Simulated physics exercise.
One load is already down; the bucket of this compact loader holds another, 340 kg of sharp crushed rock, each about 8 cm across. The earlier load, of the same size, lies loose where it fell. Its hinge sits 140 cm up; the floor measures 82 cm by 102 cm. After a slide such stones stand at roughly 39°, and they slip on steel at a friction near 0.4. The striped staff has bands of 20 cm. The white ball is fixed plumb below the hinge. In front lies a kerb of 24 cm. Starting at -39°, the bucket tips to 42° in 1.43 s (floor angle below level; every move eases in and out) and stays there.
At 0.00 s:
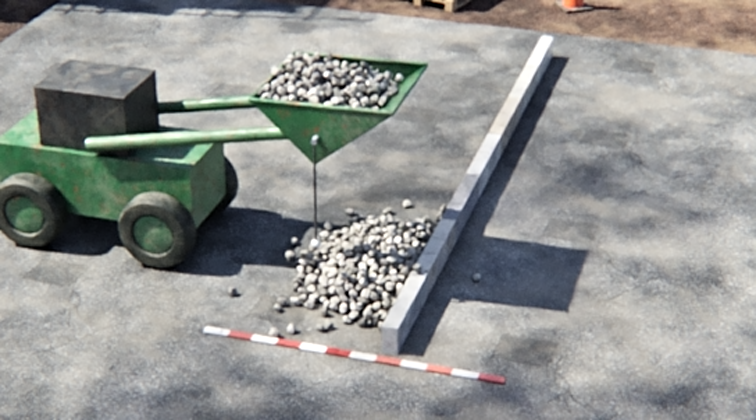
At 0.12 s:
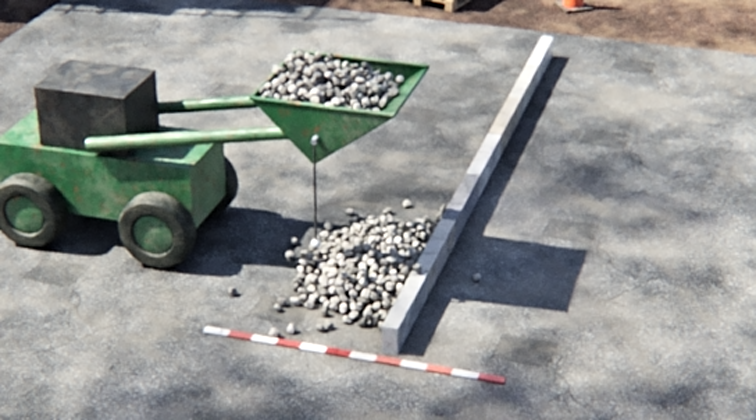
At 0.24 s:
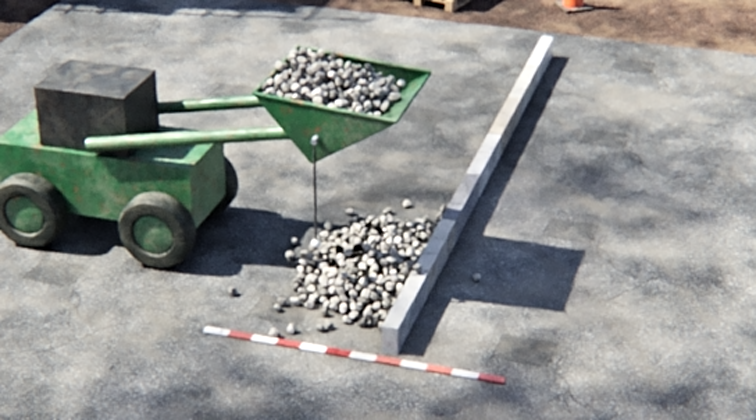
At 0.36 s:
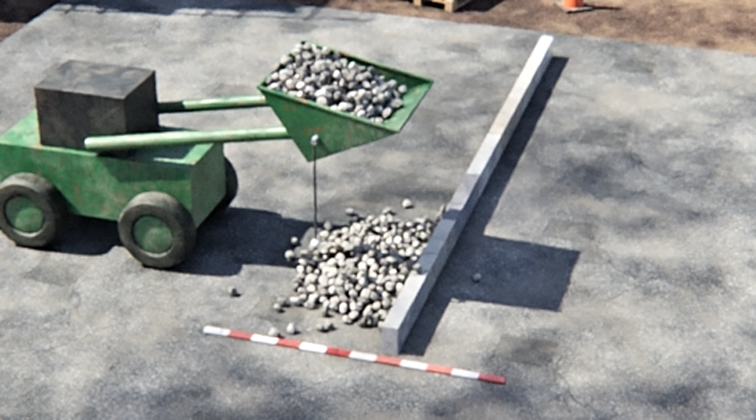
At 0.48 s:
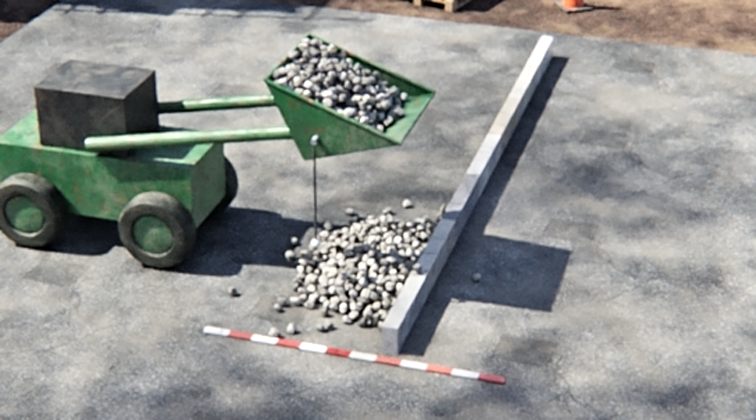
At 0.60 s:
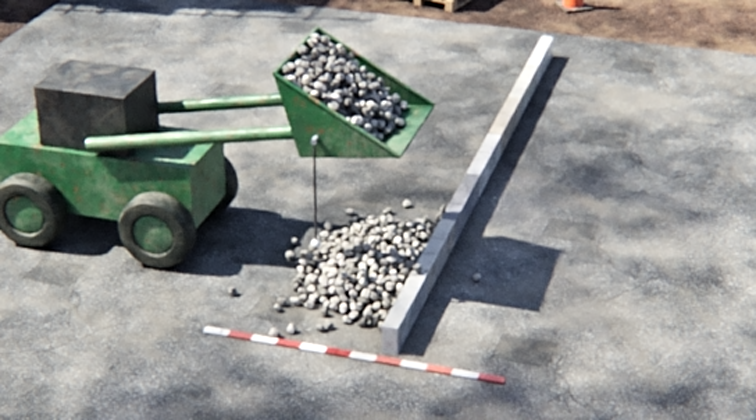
On a grey paved yard, a green wheeled loader stands beside a loose pile of pale stones lying against a low kerb, while its raised, stone-filled bucket slowly rotates, the rear edge rising and the right-hand lip dipping.
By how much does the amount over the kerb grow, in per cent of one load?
Close to 54 parts in a hundred.
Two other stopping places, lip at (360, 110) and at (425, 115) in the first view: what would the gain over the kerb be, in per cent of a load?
About 15 and 95 per cent.
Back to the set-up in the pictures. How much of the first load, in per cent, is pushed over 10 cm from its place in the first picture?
About 0 per cent.
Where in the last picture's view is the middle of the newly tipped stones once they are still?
Around (442, 269).
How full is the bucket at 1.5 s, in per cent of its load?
It holds some 40 per cent.
After 1.1 s the floor is at 29°; in per cent of one load, 99 in the bucket, 101 on this side of the kerb; the foremost stones are at (422, 276).
After 1.5 s the floor is at 42°; in per cent of one load, 39 in the bucket, 152 on this side of the kerb, 9 over the kerb; the foremost stones are at (470, 289).
After 1.9 s the floor is at 42°; in per cent of one load, 5 in the bucket, 161 on this side of the kerb, 34 over the kerb; the foremost stones are at (526, 293).
After 4.5 s the floor is at 42°; in per cent of one load, 0 in the bucket, 146 on this side of the kerb, 54 over the kerb; the foremost stones are at (593, 299). Net gain over the kerb, 54.
